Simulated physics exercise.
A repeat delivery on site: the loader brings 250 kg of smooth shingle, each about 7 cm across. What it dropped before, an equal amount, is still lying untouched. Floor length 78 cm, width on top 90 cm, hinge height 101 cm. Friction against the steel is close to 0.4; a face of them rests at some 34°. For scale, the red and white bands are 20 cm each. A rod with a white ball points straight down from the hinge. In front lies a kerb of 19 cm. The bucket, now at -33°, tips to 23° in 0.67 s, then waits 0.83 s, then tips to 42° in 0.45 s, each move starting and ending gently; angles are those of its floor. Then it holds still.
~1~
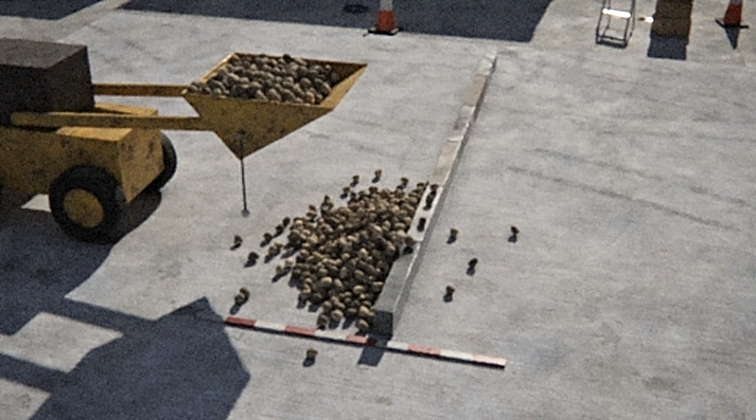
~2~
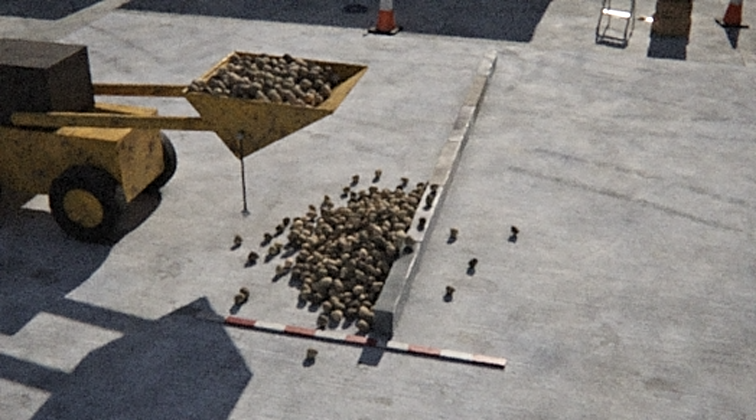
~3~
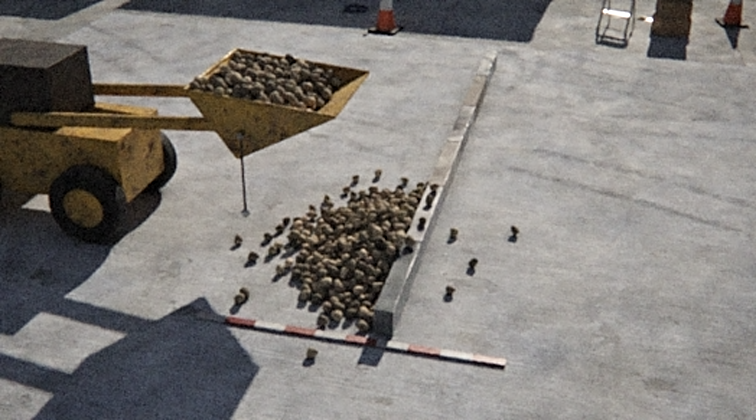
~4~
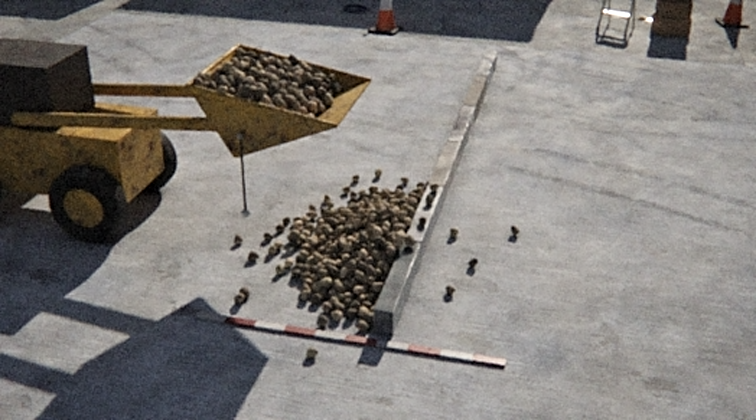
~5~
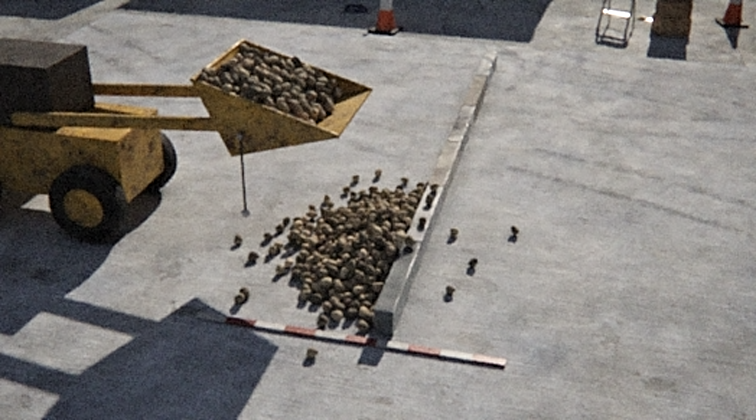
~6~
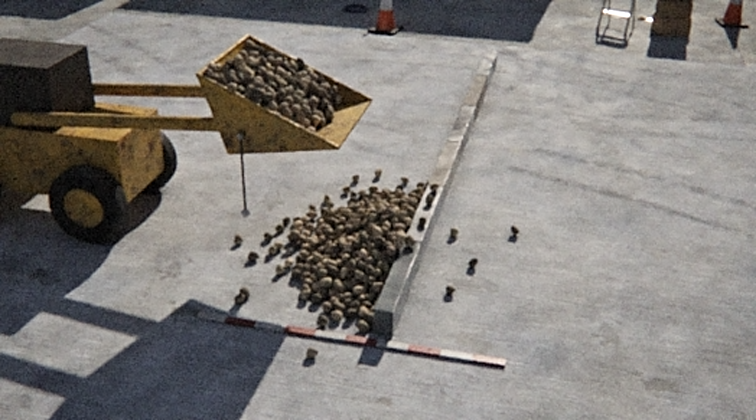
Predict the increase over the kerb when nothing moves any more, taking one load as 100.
Roughly 18 per cent of a load more.
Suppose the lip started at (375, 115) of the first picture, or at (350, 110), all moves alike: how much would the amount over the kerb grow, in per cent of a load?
Near 65 per cent from the first place, 35 from the second.
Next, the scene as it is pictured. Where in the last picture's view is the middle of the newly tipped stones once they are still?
Around (380, 229).
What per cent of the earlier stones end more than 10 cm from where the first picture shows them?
About 5 per cent.
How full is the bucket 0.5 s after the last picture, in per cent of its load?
Roughly 95 per cent is still inside.
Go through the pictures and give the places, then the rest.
Lip at (332, 110), floor tilted -33°, highest stones at (266, 66). The earlier load is highest near (387, 220), 25 cm above ground level, 99 % on this side of the kerb, 1 % over the kerb, in the first frame.
Lip at (333, 112), floor tilted -32°, highest stones at (260, 65), in the second frame.
Lip at (335, 118), floor tilted -28°, highest stones at (252, 65), in the third frame.
Lip at (337, 126), floor tilted -23°, highest stones at (250, 62), in the fourth frame.
Lip at (338, 137), floor tilted -17°, highest stones at (246, 58), in the fifth frame.
Lip at (339, 149), floor tilted -9°, highest stones at (251, 53), in the sixth frame.
Then, 0.2 s after the last picture the floor is at 14°; in per cent of one load, 100 in the bucket, 99 on this side of the kerb, 1 over the kerb; the foremost stones are at (449, 232).
Then, 0.5 s after the last picture the floor is at 23°; in per cent of one load, 94 in the bucket, 105 on this side of the kerb, 1 over the kerb; the foremost stones are at (449, 232).
Then, 2.1 s after the last picture the floor is at 42°; in per cent of one load, 0 in the bucket, 181 on this side of the kerb, 19 over the kerb; the foremost stones are at (590, 292).
Then, 4.5 s after the last picture the floor is at 42°; in per cent of one load, 0 in the bucket, 181 on this side of the kerb, 19 over the kerb; the foremost stones are at (591, 292). Net gain over the kerb, 18.
